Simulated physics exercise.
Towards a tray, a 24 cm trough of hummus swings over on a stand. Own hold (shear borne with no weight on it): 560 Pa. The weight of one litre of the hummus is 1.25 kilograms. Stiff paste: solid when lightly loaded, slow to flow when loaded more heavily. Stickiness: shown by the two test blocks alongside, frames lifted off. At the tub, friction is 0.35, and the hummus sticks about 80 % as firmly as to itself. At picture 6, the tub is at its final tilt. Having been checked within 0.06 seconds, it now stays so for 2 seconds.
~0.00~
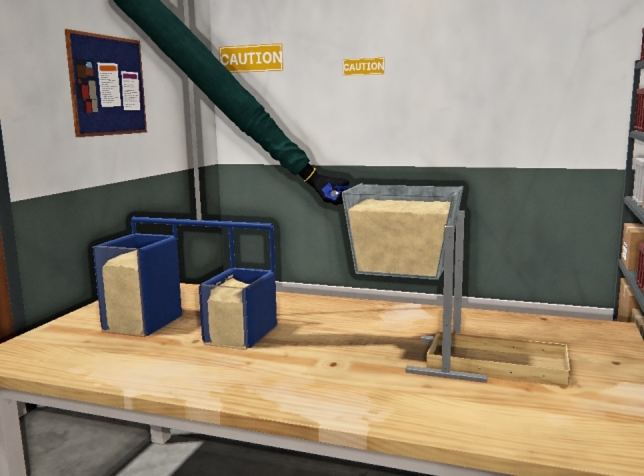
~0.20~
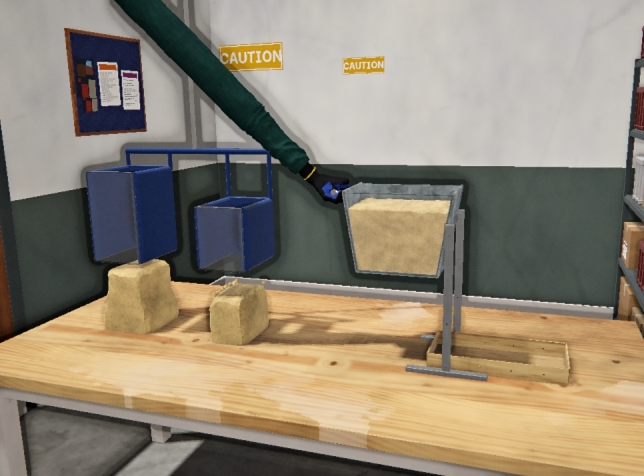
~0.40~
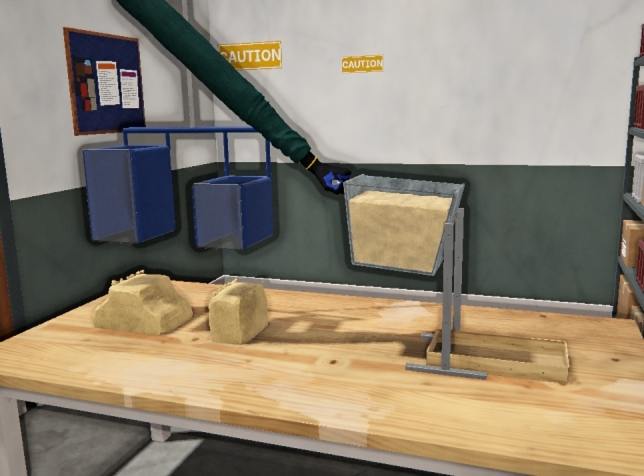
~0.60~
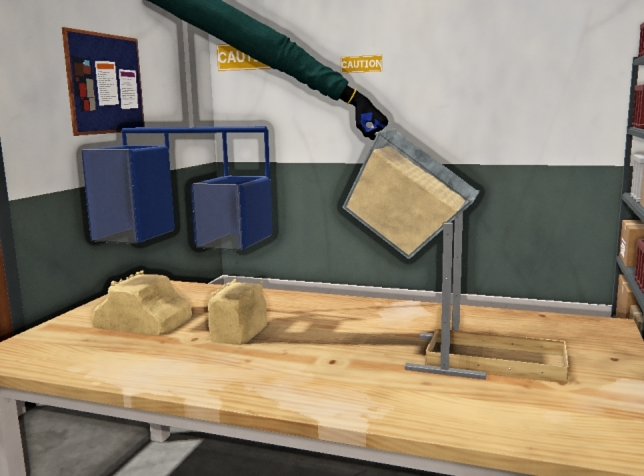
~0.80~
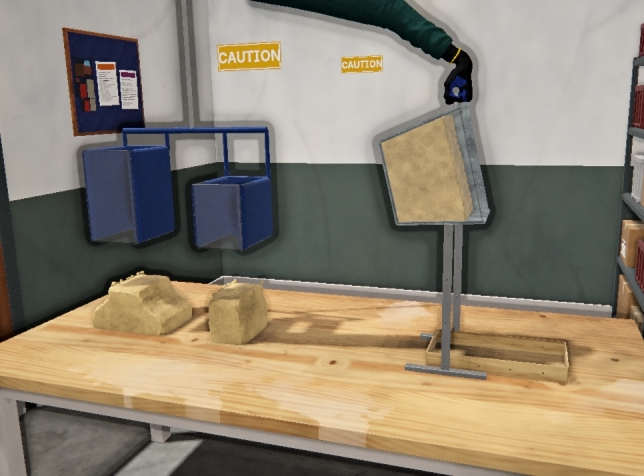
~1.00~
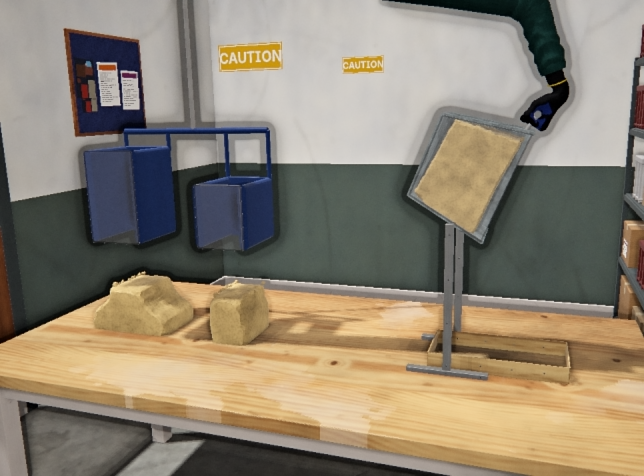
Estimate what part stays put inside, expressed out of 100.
The part that stays inside is near 0 per cent.
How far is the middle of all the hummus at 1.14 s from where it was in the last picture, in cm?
Displacement noted: Approx. 14 cm... about that.
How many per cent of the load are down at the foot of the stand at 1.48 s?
At that moment, near 100 % is down.
After 1.14 s, the tub is at 112 degrees and holds 53 %.
After 1.31 s, the tub is at 112 degrees and holds 0 %.
After 1.48 s, the tub is at 112 degrees and holds 0 %.
After 1.65 s, the tub is at 112 degrees and holds 0 %.
After 3.00 s, at the end, the tub is at 112 degrees and holds 0 %.
